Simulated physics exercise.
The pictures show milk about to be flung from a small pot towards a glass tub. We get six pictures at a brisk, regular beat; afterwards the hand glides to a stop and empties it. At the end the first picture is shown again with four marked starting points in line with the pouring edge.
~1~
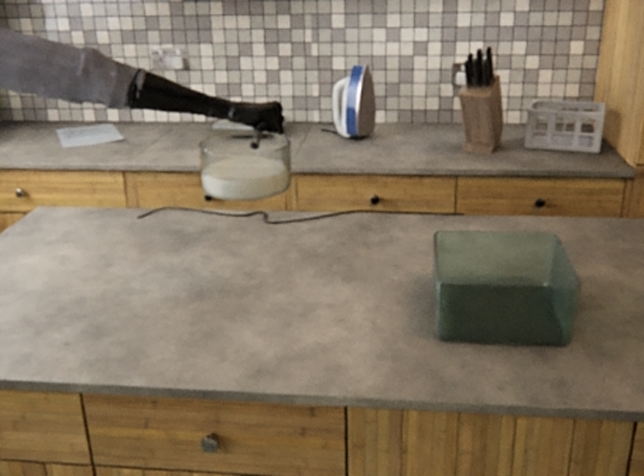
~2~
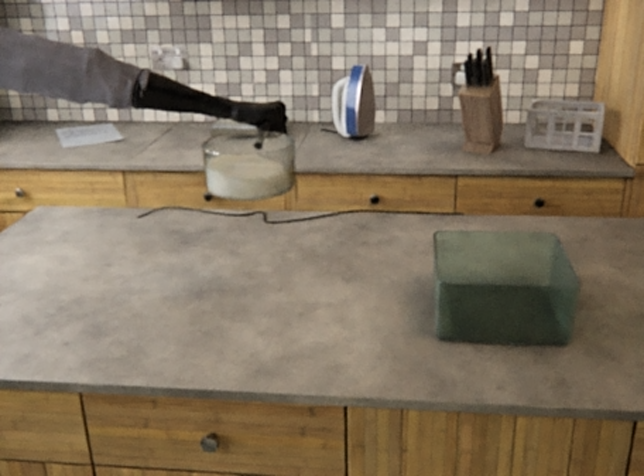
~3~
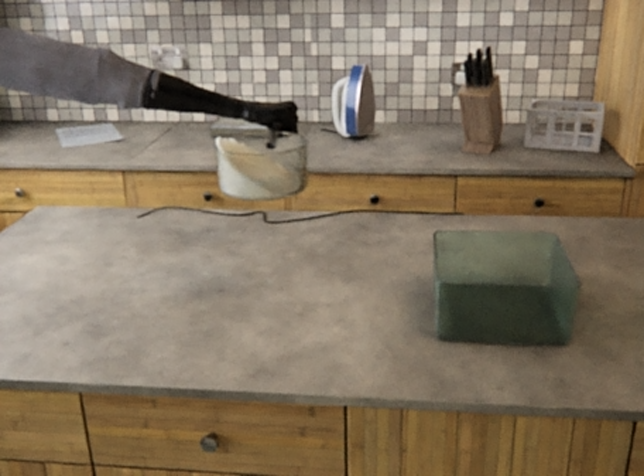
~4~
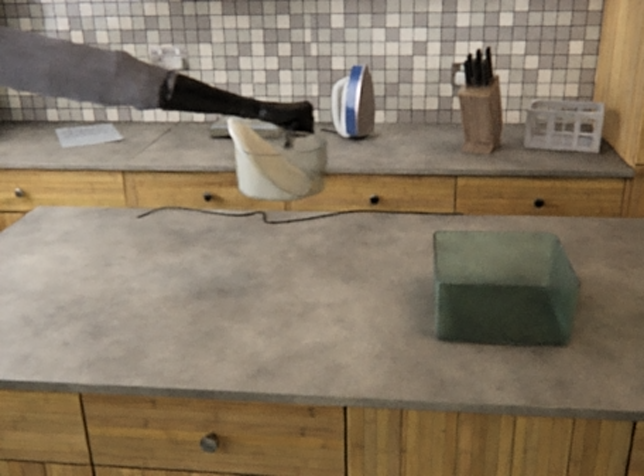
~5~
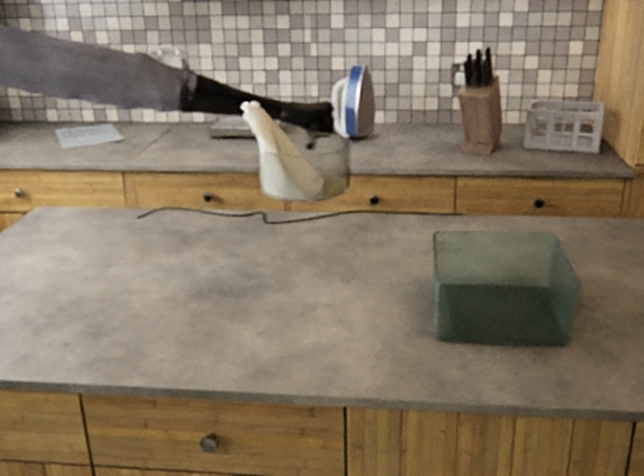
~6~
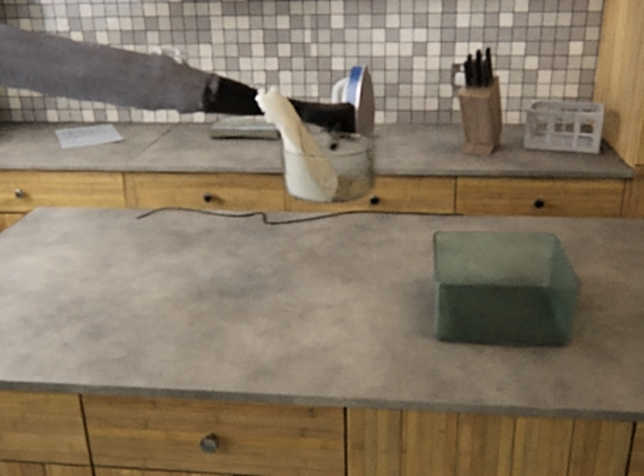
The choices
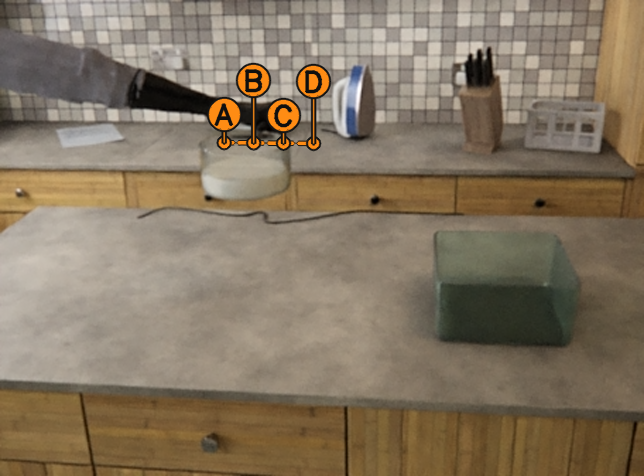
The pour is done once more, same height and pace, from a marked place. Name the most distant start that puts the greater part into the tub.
Place D.
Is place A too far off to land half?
Yes, it does.
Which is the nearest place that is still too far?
C it is.
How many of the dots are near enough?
One of the four.
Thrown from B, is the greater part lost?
Yes.
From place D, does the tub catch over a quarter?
Yes, clearly.
In orange, A at (224, 142); B at (253, 142); C at (283, 143); D at (313, 143).
Choosing A, about 17 % lands in the tub, 68 % falls short and 16 % goes beside or beyond.
Choosing B, about 26 % lands in the tub, 57 % falls short and 17 % goes beside or beyond.
Choosing C, about 28 % lands in the tub, 53 % falls short and 20 % goes beside or beyond.
Choosing D, about 72 % lands in the tub, 4 % falls short and 23 % goes beside or beyond.
